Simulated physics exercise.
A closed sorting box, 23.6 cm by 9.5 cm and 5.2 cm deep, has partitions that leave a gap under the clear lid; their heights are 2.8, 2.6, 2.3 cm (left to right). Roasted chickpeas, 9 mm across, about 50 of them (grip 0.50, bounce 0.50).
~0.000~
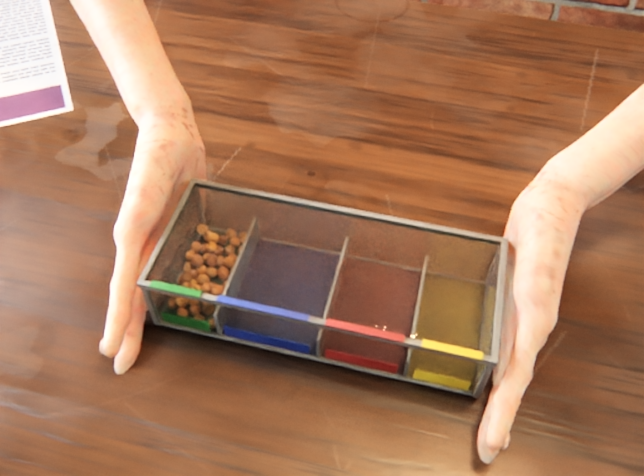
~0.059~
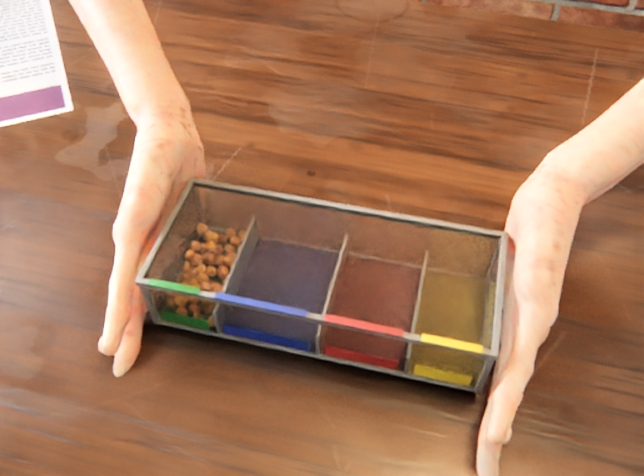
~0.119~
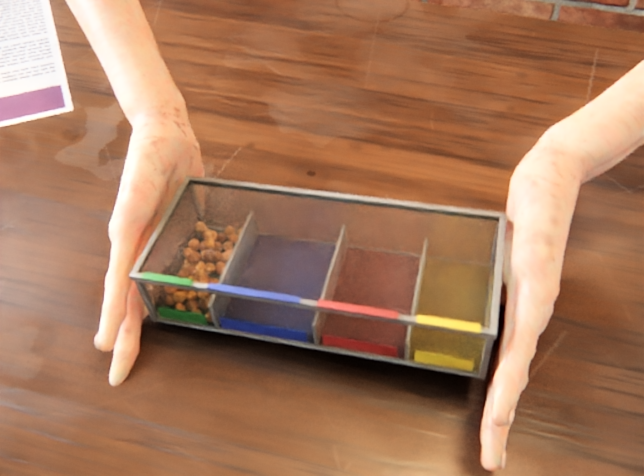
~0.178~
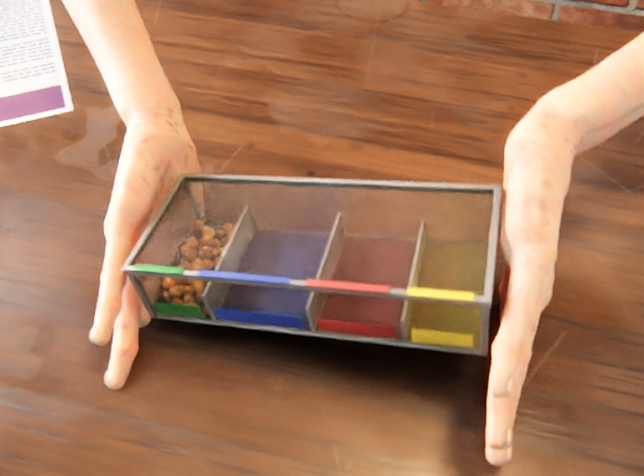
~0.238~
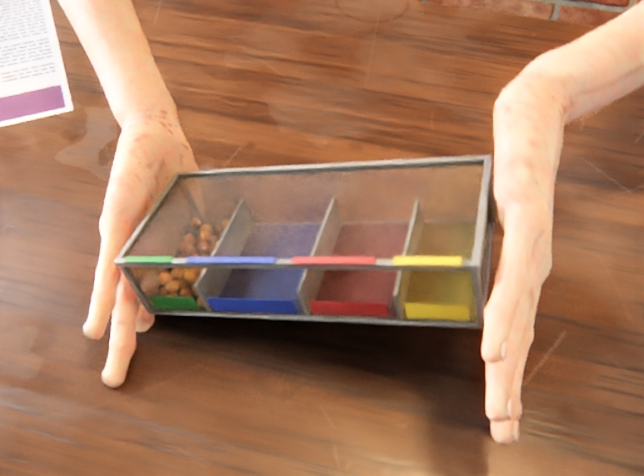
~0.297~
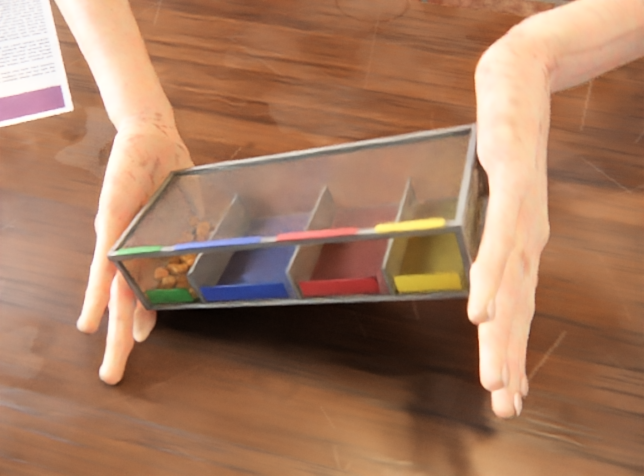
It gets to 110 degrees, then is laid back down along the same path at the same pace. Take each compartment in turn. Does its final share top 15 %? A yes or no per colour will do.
Red: No. Blue: No. Green: Yes. Yellow: No.
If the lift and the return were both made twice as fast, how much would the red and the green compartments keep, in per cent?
Outcome, in per cent - red: 0; green: 100.
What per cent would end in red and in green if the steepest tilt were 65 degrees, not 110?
Shares: Red 0, green 100, in per cent.
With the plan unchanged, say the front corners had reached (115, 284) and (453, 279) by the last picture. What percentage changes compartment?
In that case about 0 percent.
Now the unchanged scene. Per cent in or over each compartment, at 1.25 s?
You'd find red at 0, blue at 0, green at 100 and yellow at 0 per cent.
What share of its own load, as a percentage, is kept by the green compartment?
Close to 100 in a hundred.
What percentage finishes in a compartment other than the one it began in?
Roughly 0 %.
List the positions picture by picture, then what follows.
In the first frame, box tilt 0 degrees, front corners at (145, 282) and (491, 358); green 100 %.
In the second frame, box tilt 1 degrees, front corners at (143, 280) and (491, 352).
In the third frame, box tilt 6 degrees, front corners at (138, 275) and (490, 331), lowest corner left back.
In the fourth frame, box tilt 12 degrees, front corners at (130, 268) and (484, 299), lowest corner left back.
In the fifth frame, box tilt 18 degrees, front corners at (122, 261) and (473, 263), lowest corner left back.
In the sixth frame, box tilt 24 degrees, front corners at (115, 254) and (456, 224), lowest corner left back; green 100 %. The box's pace is about 100 degrees a second.
Then, at 1.25 s, tilt 109 degrees; green 100 %.
Then, at 1.89 s, tilt 47 degrees; green 100 %.
Then, at 2.56 s, tilt 0 degrees; green 100 %.
By 3.2 s all is still; red 0 %, blue 0 %, green 100 %, yellow 0 %.
